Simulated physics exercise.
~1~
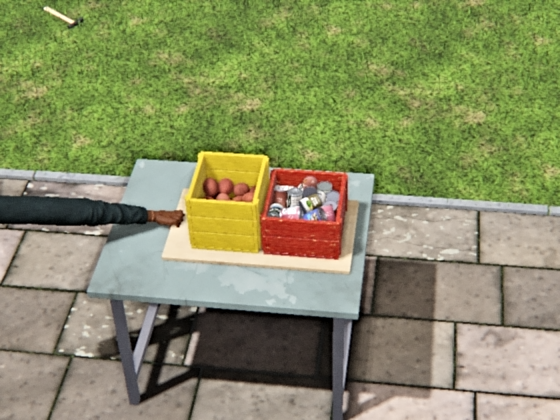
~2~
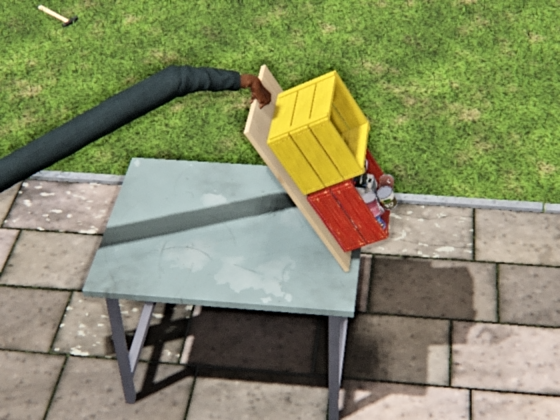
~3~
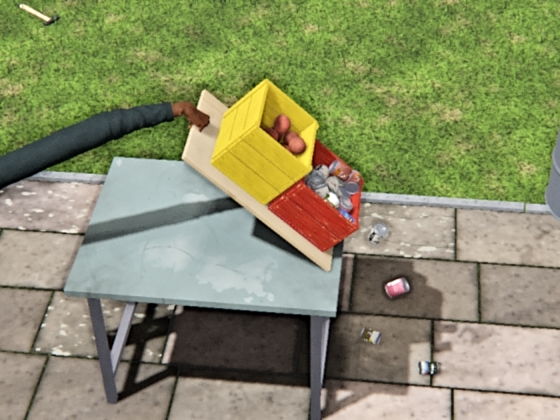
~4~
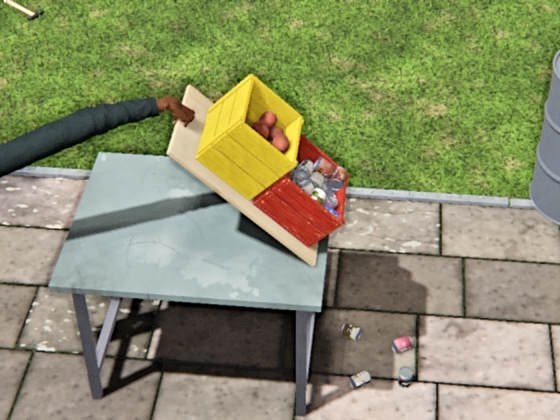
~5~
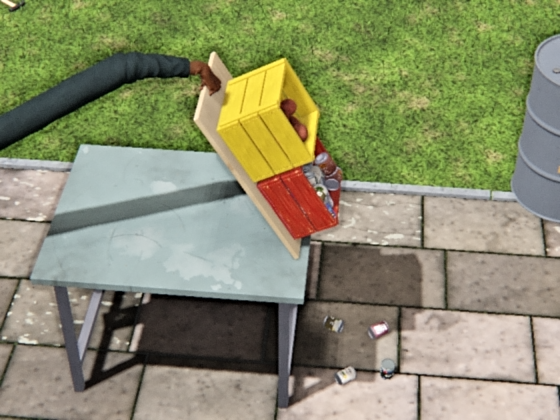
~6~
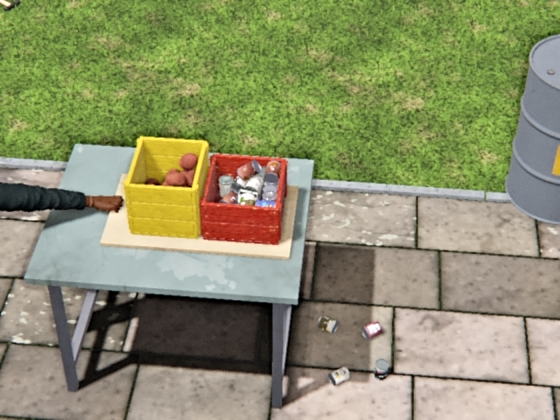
The clip opens on a yellow tub of red potatoes and a red tub of small tins, side by side on a board on a table, with a dark-sleeved arm reaching in from the left. The hand levers the board's left end up steeply, tipping both tubs to the right. As the board is eased partway down, a few tins have left the red tub and are falling to the paving. The board dips a little, then rises steeply again. Finally it lies flat on the table, with four tins on the paving and the potatoes still in their tub.
